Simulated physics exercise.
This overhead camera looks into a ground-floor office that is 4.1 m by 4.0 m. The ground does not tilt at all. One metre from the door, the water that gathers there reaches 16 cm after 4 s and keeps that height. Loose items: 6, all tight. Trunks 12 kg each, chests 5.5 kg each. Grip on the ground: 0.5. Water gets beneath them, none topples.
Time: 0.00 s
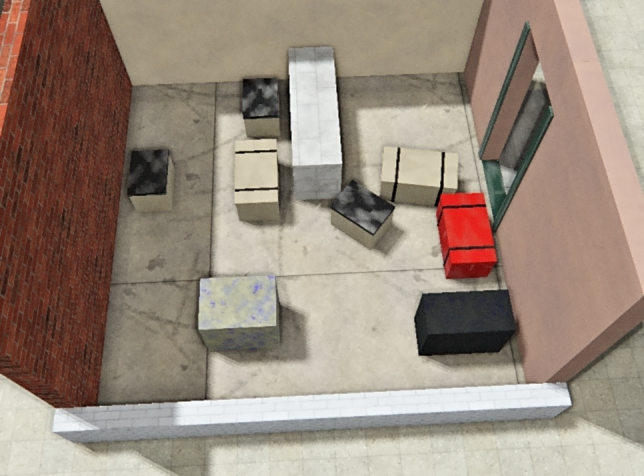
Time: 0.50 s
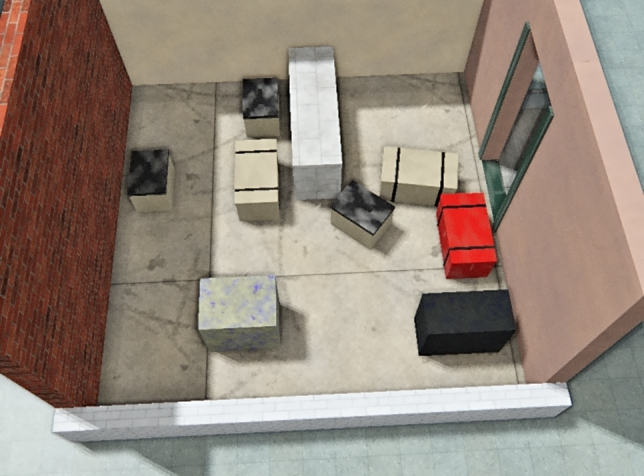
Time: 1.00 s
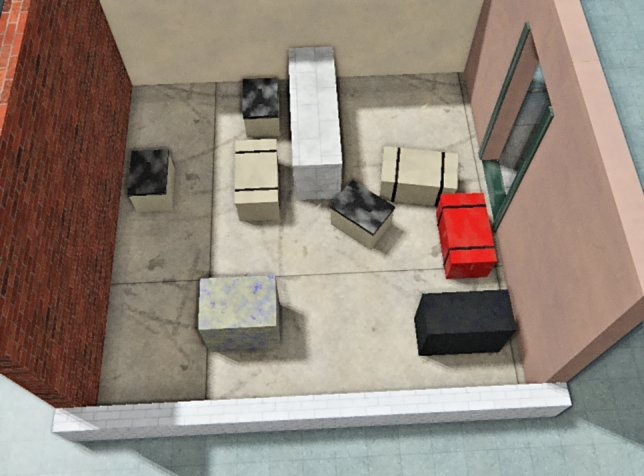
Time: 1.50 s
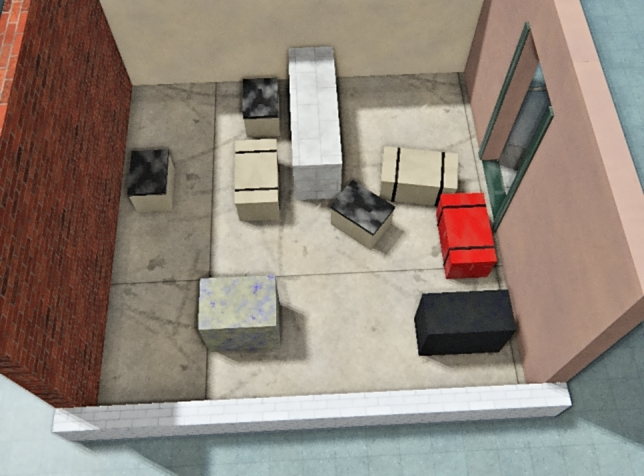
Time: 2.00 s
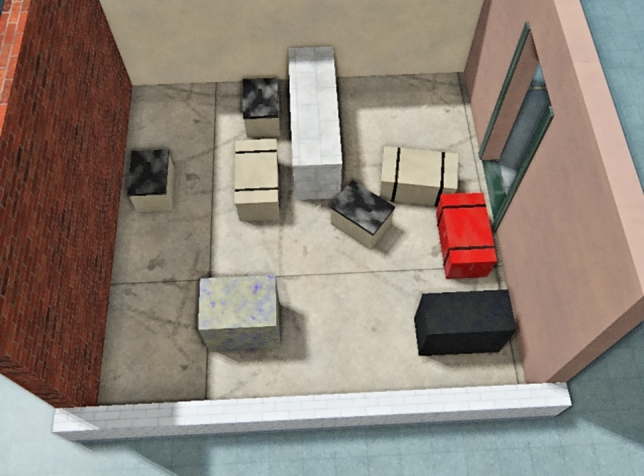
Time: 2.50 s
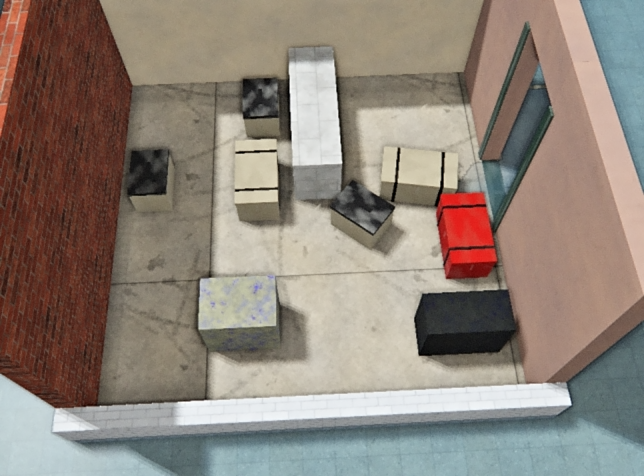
The walled room stays still, its trunks and chests unmoved, while the ground outside turns pale blue.
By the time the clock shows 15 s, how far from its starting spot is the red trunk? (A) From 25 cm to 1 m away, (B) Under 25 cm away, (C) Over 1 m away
Answer: A.
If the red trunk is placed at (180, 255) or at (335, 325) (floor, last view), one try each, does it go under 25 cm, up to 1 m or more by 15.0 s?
Try one: Large displacement; try two: Large displacement.
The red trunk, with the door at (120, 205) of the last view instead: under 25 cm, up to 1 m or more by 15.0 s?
Result for the red trunk: Large displacement.
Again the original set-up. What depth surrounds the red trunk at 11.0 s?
I'd put it at about 3 cm.
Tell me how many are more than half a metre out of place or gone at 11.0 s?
It comes to 3.
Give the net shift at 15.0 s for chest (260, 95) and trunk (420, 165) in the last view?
Respectively 30 and 140 centimetres.
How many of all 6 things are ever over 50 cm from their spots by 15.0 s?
Total: 4.
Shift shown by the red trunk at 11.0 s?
60 cm, give or take.
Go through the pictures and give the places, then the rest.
In the first frame, the red trunk at (468, 227), on the bottom; water covers 0.0 m2; 0 of 6 have shifted.
In the second frame, the red trunk at (468, 227), on the bottom; 0.0 m2 under water; 0 of 6 have shifted.
In the third frame, the red trunk at (468, 227) rests on the ground; water covers 0.0 m2; 0 of 6 have shifted.
In the fourth frame, the red trunk at (468, 227) rests on the ground; water covers 0.0 m2; 0 of 6 have shifted.
In the fifth frame, the red trunk at (468, 227) rests on the ground; 0.0 m2 under water; 0 of 6 have shifted.
In the sixth frame, the red trunk at (468, 227) rests on the ground; 0.2 m2 under water; 0 of 6 have shifted.
After 3.5 s the red trunk is near (467, 229), 0.0 m from its start, aground; 0 afloat.
After 6.8 s the red trunk is near (438, 275), 0.6 m from its start, aground; 1 afloat.
After 11.0 s the red trunk is near (438, 275), 0.6 m from its start, aground; 3 afloat.
After 15.0 s the red trunk is near (436, 278), 0.7 m from its start, afloat; 6 afloat.
